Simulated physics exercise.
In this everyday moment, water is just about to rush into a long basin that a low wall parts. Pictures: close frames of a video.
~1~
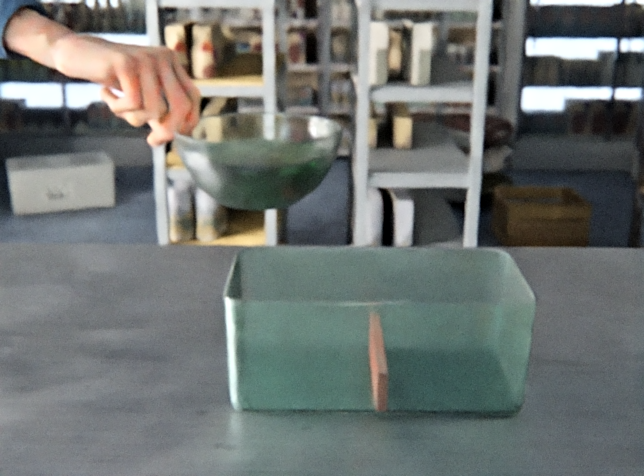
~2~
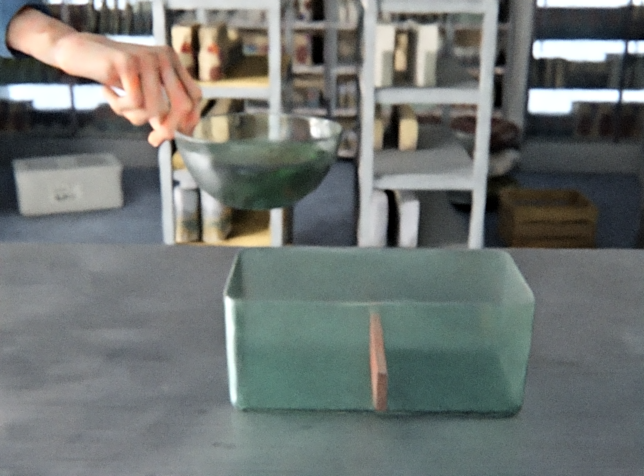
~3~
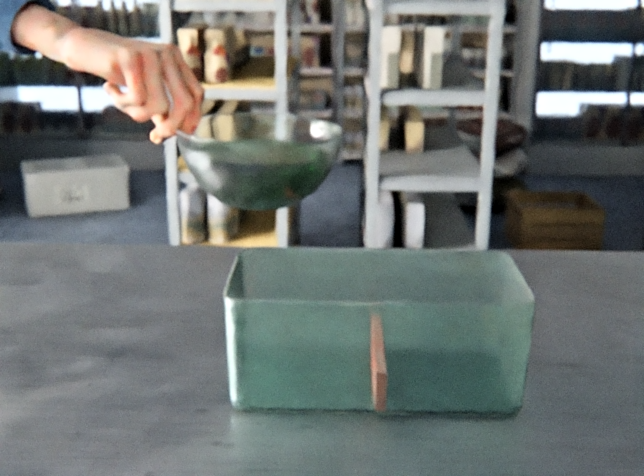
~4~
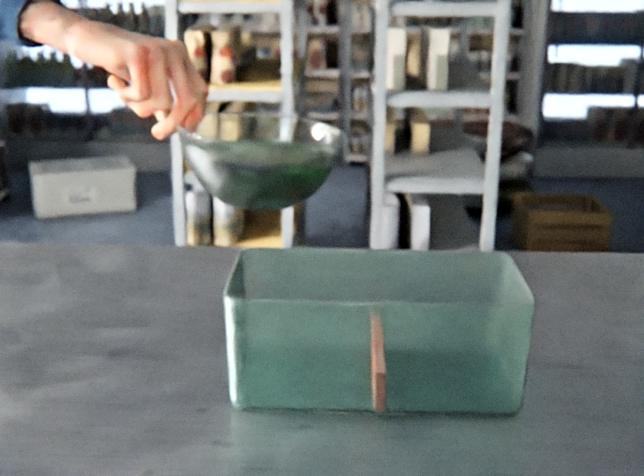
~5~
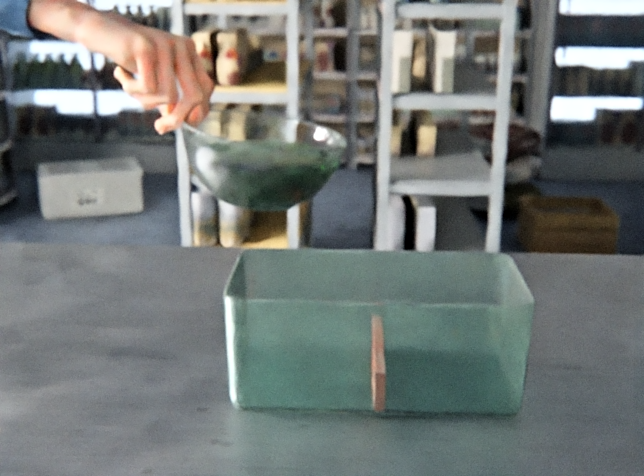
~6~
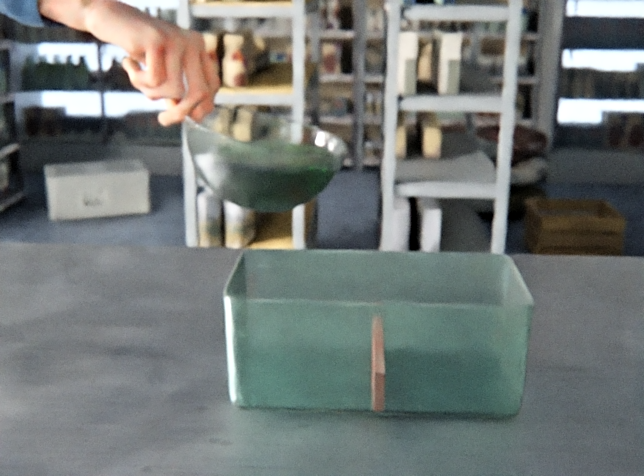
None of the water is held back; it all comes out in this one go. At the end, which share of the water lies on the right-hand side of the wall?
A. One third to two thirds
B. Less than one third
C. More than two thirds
The answer is A.
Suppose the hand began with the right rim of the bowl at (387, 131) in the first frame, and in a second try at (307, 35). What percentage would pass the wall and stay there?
It would come to near 90 per cent, and then near 45 per cent.
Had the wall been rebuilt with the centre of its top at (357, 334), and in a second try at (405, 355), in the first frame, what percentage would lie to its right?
80 % and 25 %, roughly.
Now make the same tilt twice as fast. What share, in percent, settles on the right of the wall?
It comes to some 40 in a hundred.
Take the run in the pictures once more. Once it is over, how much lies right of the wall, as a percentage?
It comes to about 60 per cent.
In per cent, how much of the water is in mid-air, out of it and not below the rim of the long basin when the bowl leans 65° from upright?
I'd say some 30 per cent of it.
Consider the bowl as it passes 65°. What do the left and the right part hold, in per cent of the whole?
On the left 5 %, on the right 15 %.
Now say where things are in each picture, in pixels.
In the first picture, tilt 0°; pouring edge (341, 130); surface from (186, 152) to (332, 153); the long basin's rim runs from (232, 274) to (521, 277); the wall's top is at (378, 342).
In the second picture, tilt 1°; pouring edge (342, 131); surface from (187, 151) to (333, 153).
In the third picture, tilt 2°; pouring edge (343, 134); surface from (188, 151) to (333, 155).
In the fourth picture, tilt 5°; pouring edge (344, 138); surface from (191, 150) to (334, 156).
In the fifth picture, tilt 8°; pouring edge (346, 144); surface from (193, 150) to (336, 157).
In the sixth picture, tilt 13°; pouring edge (347, 151); surface from (197, 151) to (340, 158).
A moment on, the bowl is tipped part way and 48 per cent is still to pour, 3 is left of the wall and 17 right of it.
Next, the bowl is tipped on its side and 1 per cent is still to pour, 36 is left of the wall and 59 right of it.
Then the bowl is tipped right over and 0 per cent is still to pour, 40 is left of the wall and 59 right of it.
Later the bowl is tipped right over and 0 per cent is still to pour, 40 is left of the wall and 59 right of it.
Finally, 40 per cent lies left of the wall, 59 right of it and 0 outside.
